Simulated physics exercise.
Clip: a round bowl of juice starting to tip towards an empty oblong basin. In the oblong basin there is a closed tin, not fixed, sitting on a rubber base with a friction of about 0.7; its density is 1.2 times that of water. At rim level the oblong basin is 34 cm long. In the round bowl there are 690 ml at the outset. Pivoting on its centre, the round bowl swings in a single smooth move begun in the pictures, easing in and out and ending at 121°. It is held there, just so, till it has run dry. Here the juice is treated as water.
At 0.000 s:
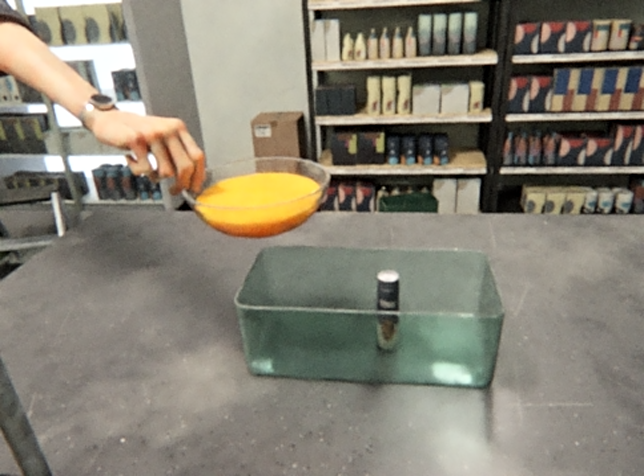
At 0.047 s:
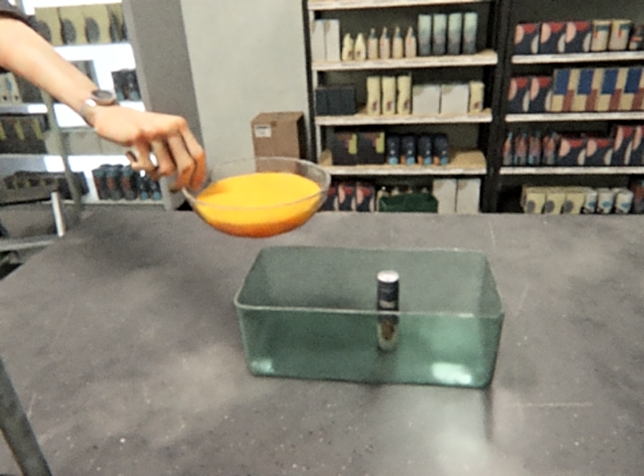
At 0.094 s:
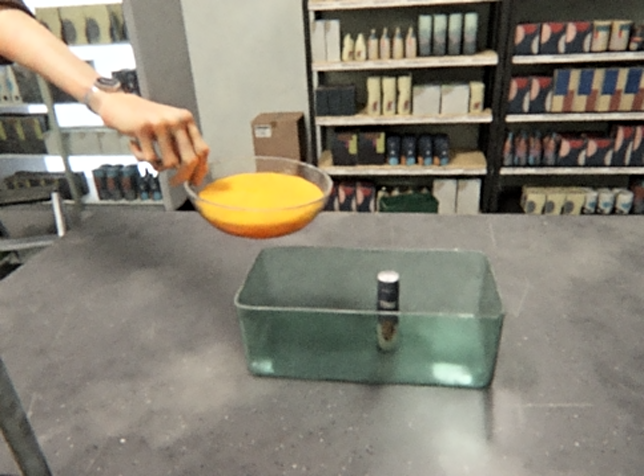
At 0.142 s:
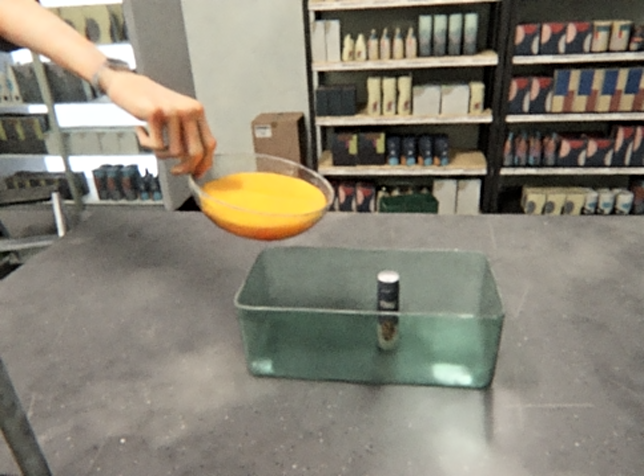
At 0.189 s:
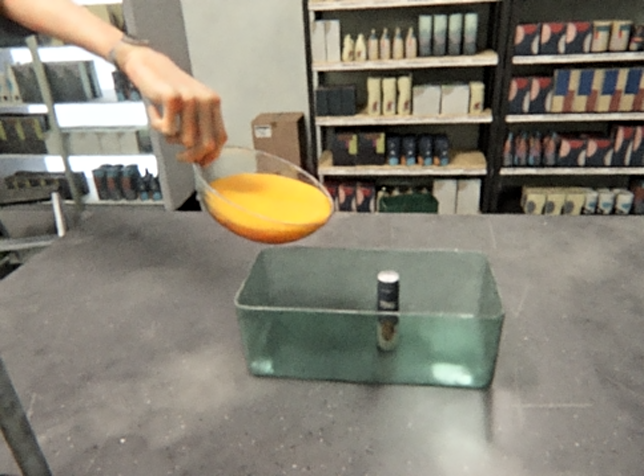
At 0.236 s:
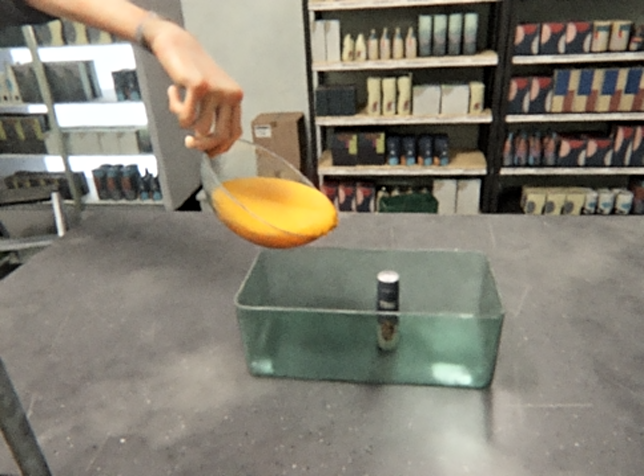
A hand tilted a round glass bowl of orange juice further and further to the right above a greenish, clear oblong basin with a small tin standing inside, until the juice reached the bowl's lower rim.
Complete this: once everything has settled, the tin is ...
Once everything has settled, the tin is lying over.
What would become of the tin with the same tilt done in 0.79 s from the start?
With that tilt, the tin tips.
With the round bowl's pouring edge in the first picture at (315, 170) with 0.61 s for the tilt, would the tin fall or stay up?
After that, the tin stays vertical.
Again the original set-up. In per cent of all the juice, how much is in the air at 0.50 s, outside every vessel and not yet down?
It comes to about 1 percent.
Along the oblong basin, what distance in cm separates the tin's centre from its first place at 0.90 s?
Measured centre to centre, about 0 cm.
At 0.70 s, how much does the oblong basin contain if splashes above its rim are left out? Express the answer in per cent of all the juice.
I reckon close to 92 per cent.
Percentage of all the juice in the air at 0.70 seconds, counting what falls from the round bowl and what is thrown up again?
Estimate: Around 8 per cent.
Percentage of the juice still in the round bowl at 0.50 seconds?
Remaining: Near 0 % of the total.
Then, 0.50 s in, the tilt is 110° and 0 per cent is still to pour; the tin stands 1 cm from where it began.
Then, 0.70 s in, the tilt is 121° and 0 per cent is still to pour; the tin leans 14°.
Then, 0.90 s in, the tilt is 121° and 0 per cent is still to pour; the tin stands where it began.
Then, 1.12 s in, the tilt is 121° and 0 per cent is still to pour; the tin leans 21°.
Finally, the tin lies on its side.
